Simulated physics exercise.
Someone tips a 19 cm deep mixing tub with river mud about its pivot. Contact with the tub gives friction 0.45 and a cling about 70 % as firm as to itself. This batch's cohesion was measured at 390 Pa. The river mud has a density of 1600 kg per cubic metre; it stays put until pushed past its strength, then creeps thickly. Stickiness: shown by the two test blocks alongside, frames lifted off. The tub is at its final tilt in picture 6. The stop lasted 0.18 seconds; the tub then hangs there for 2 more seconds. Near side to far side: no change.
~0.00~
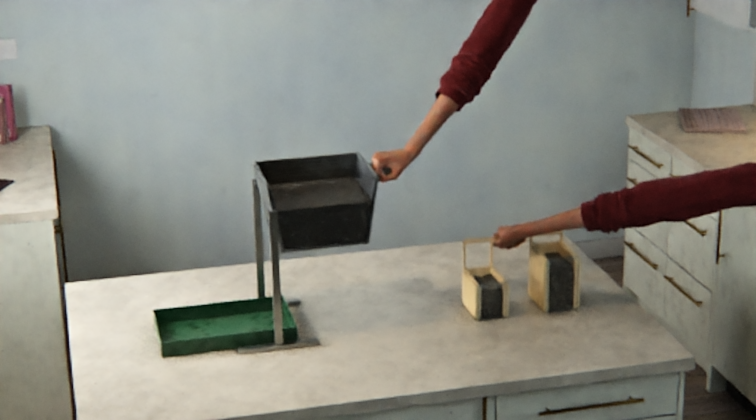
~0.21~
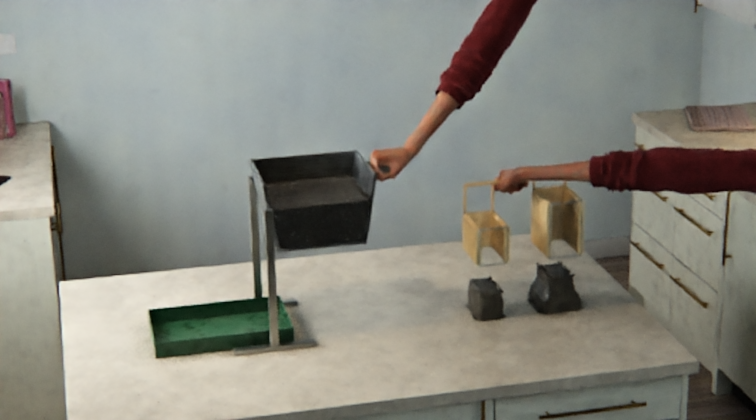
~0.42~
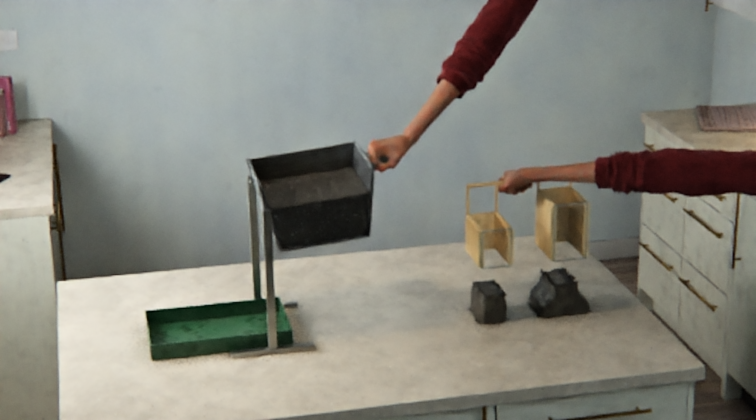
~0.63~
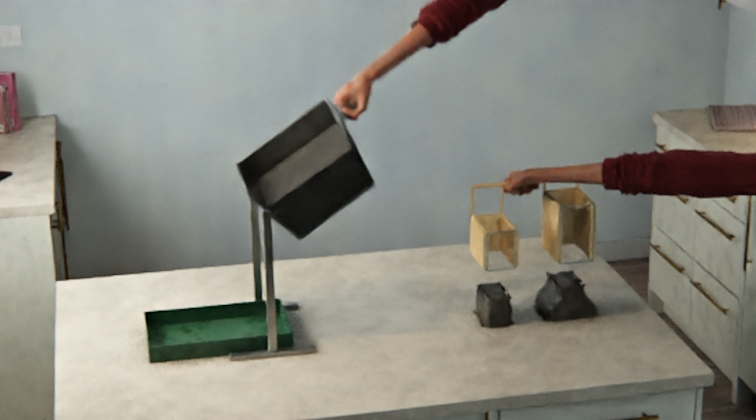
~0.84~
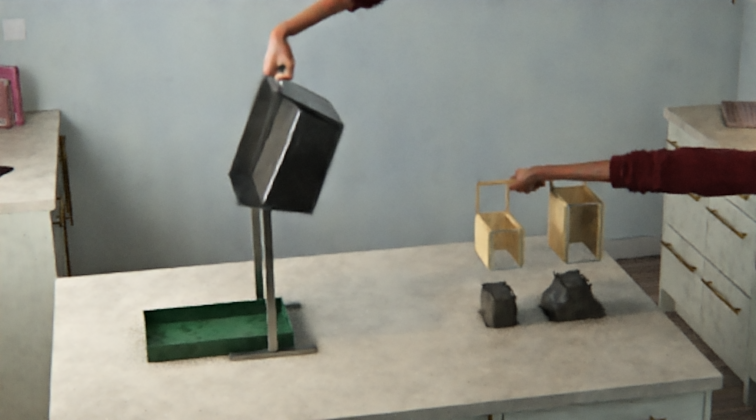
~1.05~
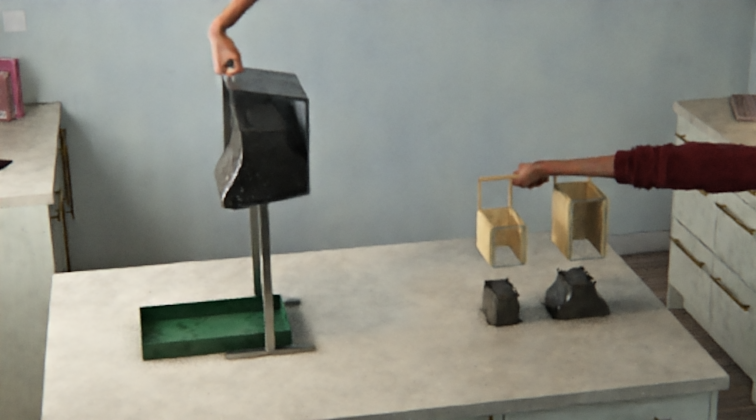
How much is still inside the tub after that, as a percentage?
Close to 32 % is still inside the tub.
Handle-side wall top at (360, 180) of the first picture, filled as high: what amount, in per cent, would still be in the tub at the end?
Some 40 per cent, I reckon.
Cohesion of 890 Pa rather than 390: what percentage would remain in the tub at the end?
45 %.
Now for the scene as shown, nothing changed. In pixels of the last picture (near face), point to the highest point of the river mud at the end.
Peak location: Approx. (278, 176).
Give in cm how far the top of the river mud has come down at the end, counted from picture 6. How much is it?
The top ends up some 13 cm below its level in the last picture.
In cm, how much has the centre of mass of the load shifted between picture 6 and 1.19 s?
It has moved close to 10 cm.
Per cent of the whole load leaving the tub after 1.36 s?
Around 5 % of the whole load.
By 1.19 s, the tub is at 88 degrees and holds 59 %.
By 1.36 s, the tub is at 88 degrees and holds 36 %.
By 1.53 s, the tub is at 88 degrees and holds 32 %.
By 1.70 s, the tub is at 88 degrees and holds 32 %.
By 3.05 s, at the end, the tub is at 88 degrees and holds 32 %.
